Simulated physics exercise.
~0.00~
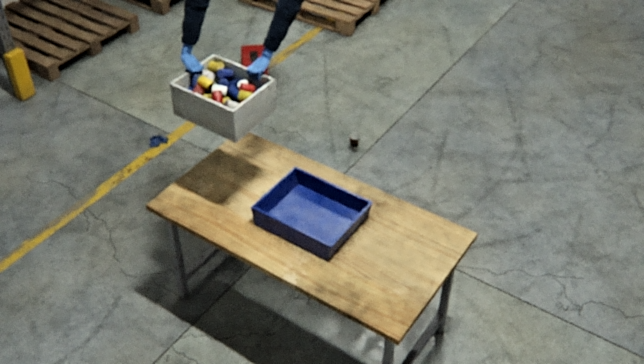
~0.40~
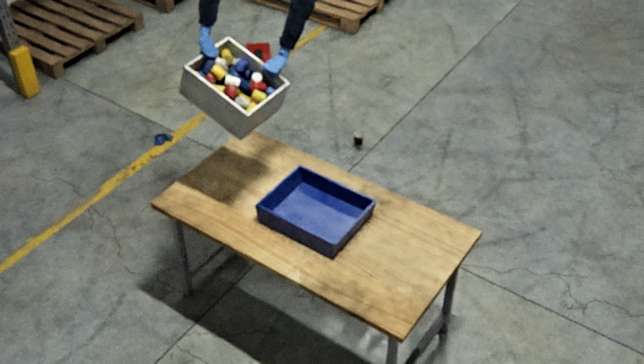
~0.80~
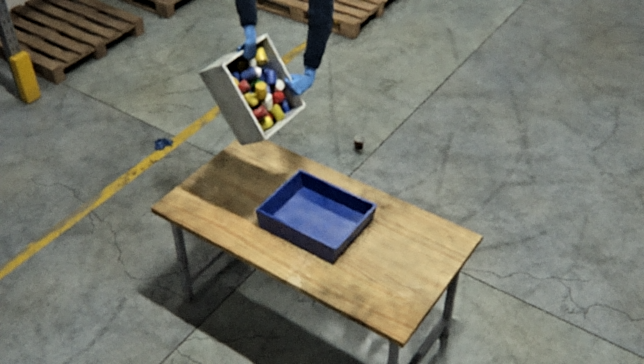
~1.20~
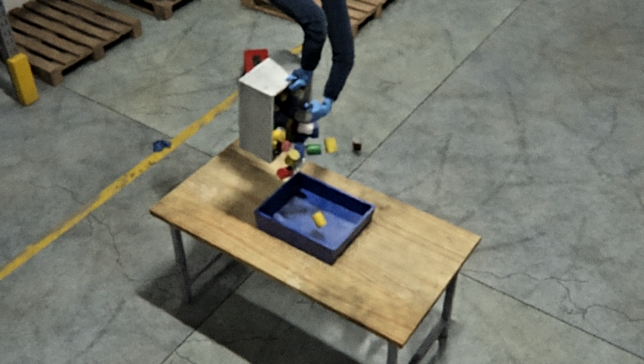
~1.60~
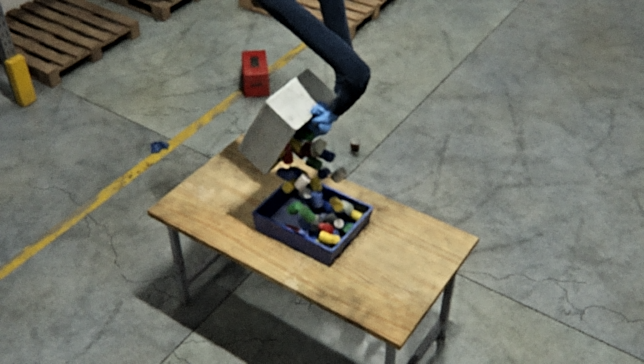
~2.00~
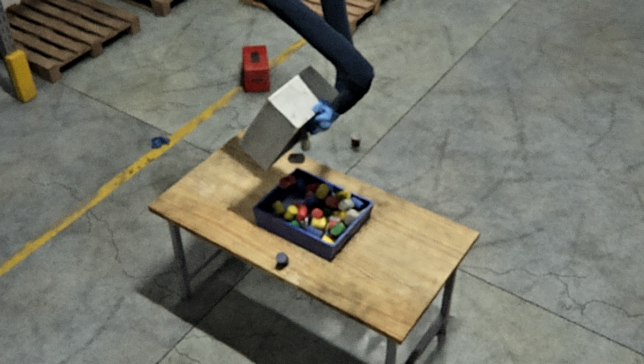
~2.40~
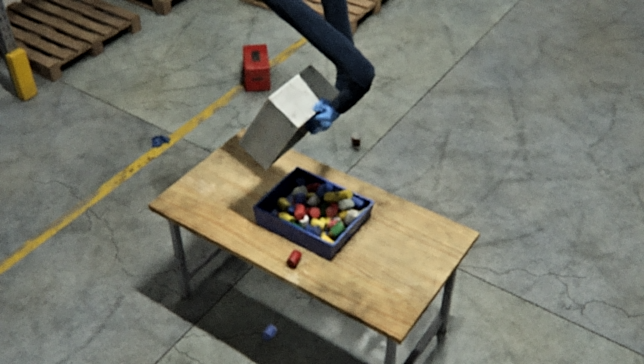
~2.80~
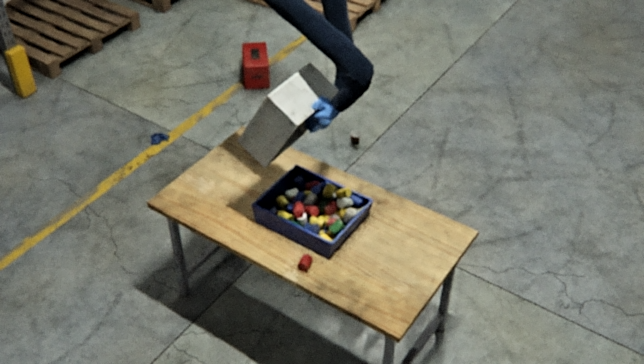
The clip opens on a wooden table holding an empty blue carton, while blue-gloved hands hold a white box of small colourful jars above its far side. The hands lift the box and tip it to the right, the jars still bunched inside. As it turns past upright, the jars begin spilling down into the carton, then pour in a thick stream and heap up. A dark one lands on the tabletop in front, and soon one drops to the floor. Finally, the box hangs tilted and still over the filled carton, with a red jar lying on the table.
